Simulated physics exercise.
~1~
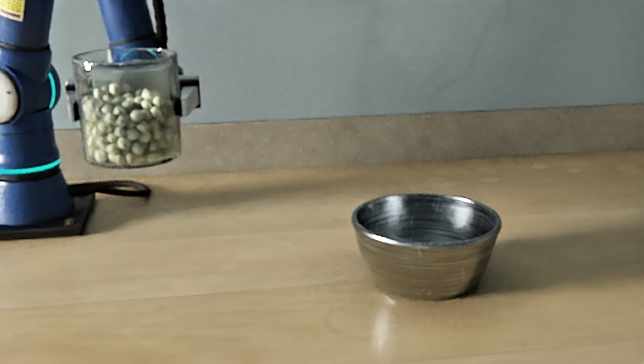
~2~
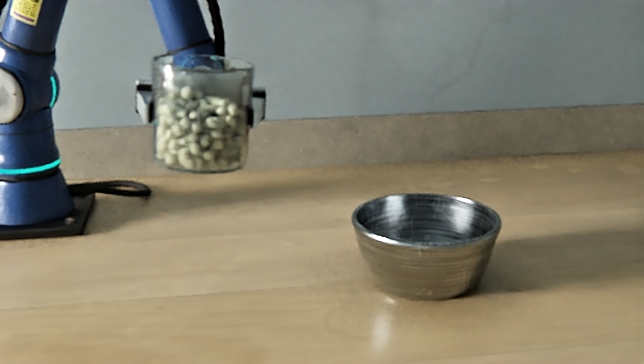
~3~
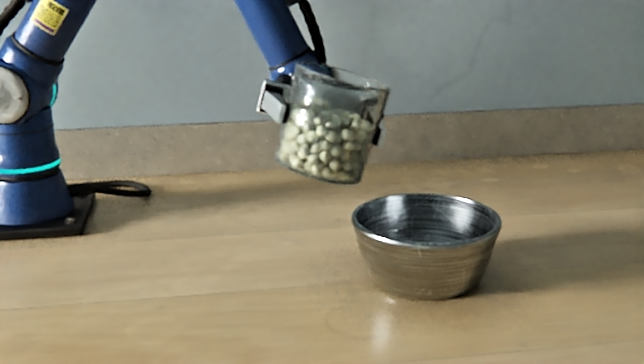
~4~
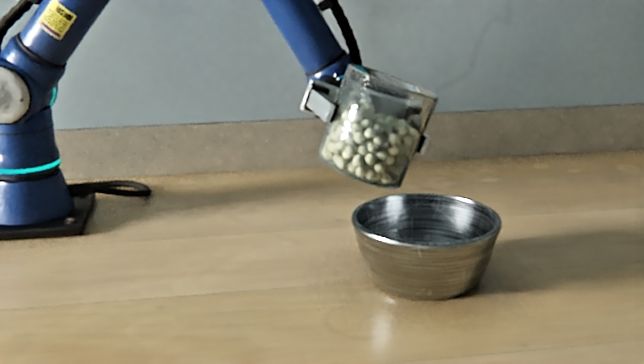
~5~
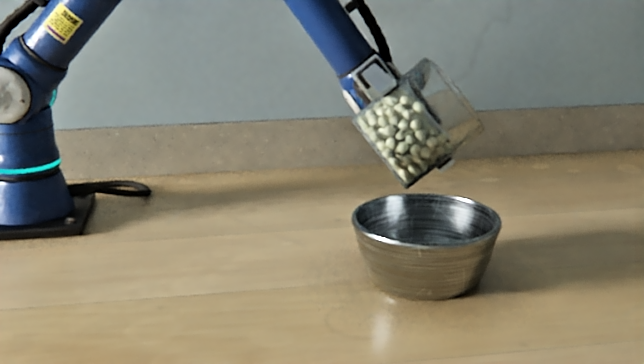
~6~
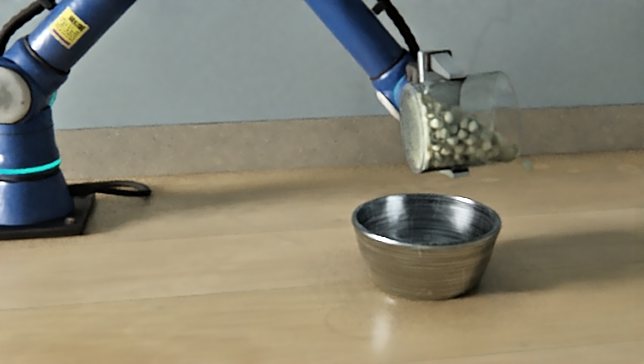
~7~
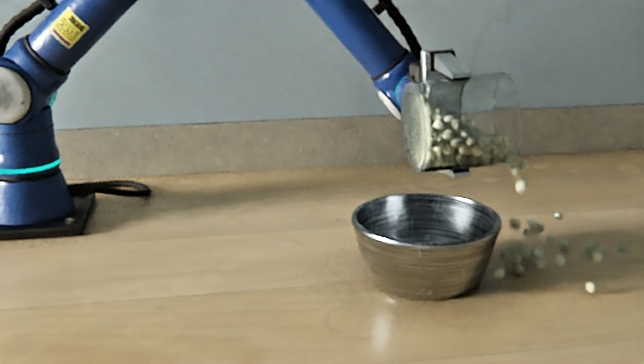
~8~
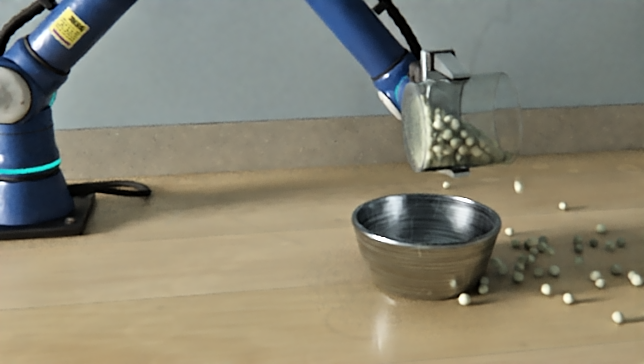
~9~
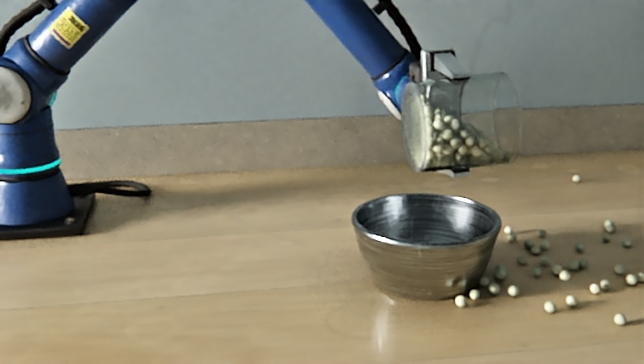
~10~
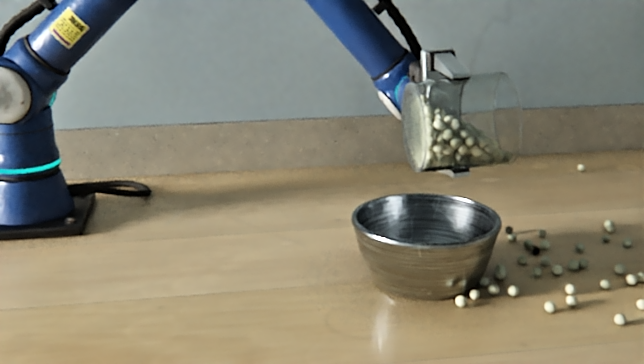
The clip shows a blue robotic arm carrying a clear beaker of pale beads rightward and tipping it onto its side above a metal bowl. Some beads spill past the bowl's right side and scatter across the table, while many remain in the tilted beaker, which stays still.
